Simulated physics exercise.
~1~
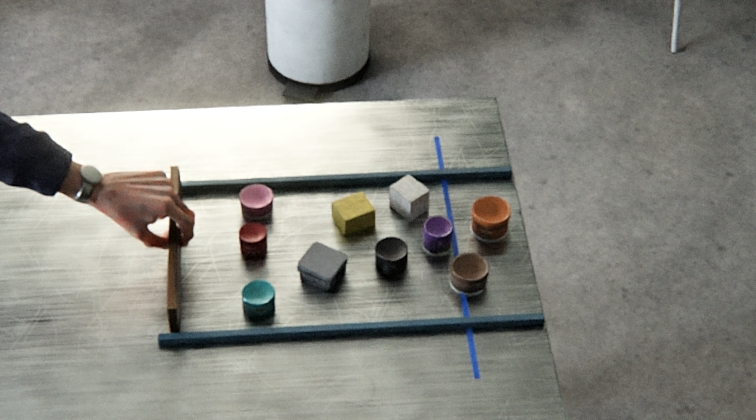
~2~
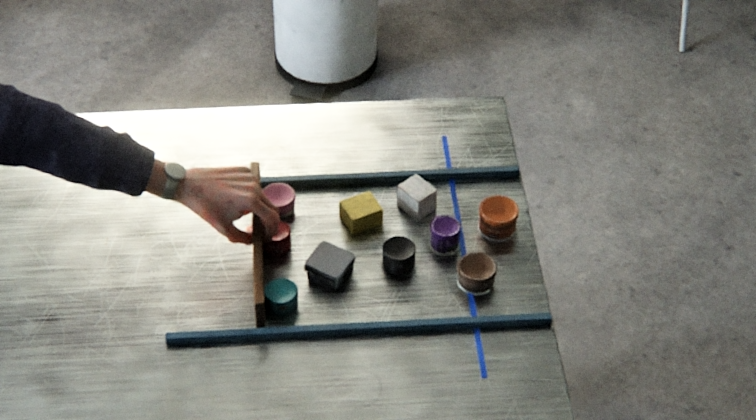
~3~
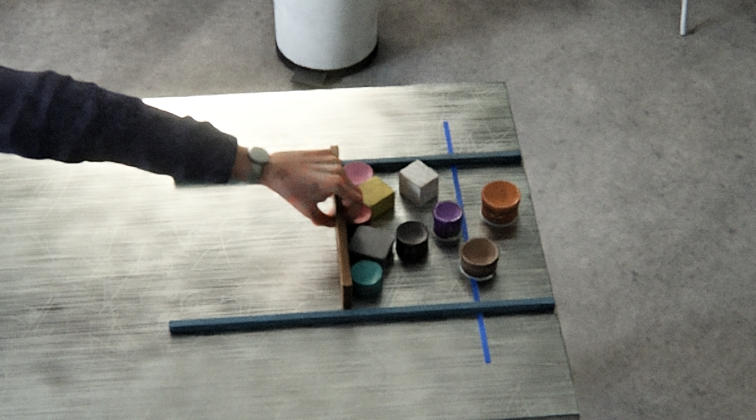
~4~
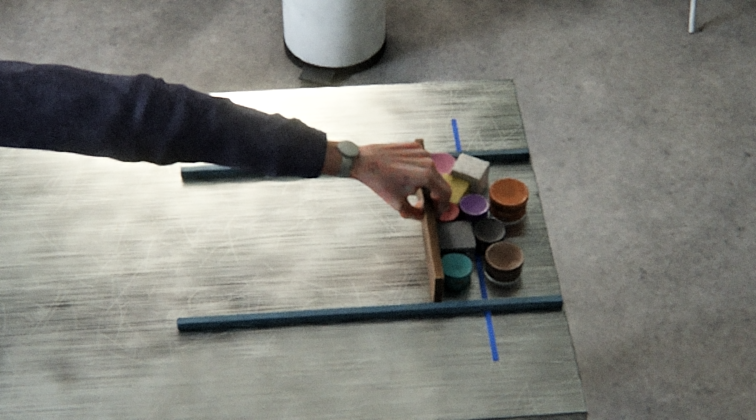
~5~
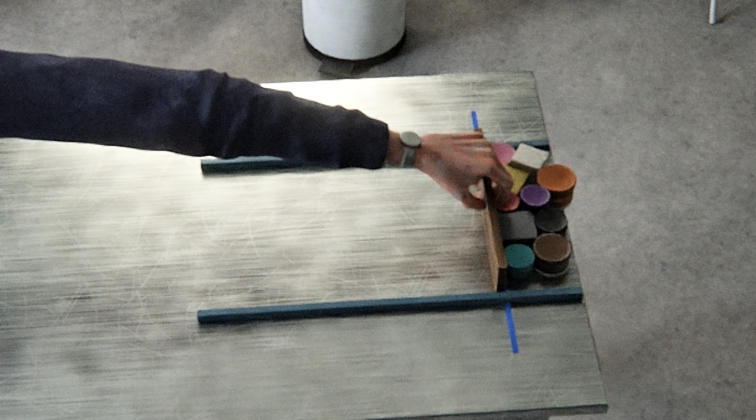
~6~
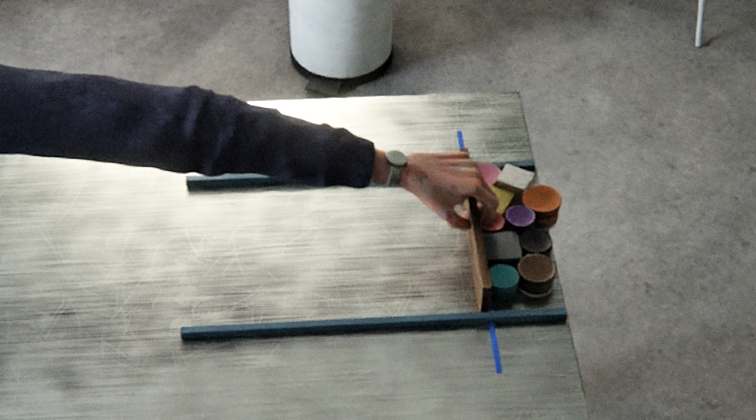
Hand pushing an upright wooden board rightward along a channel, crowding small colourful tubs and blocks together near the table's end, none falling.
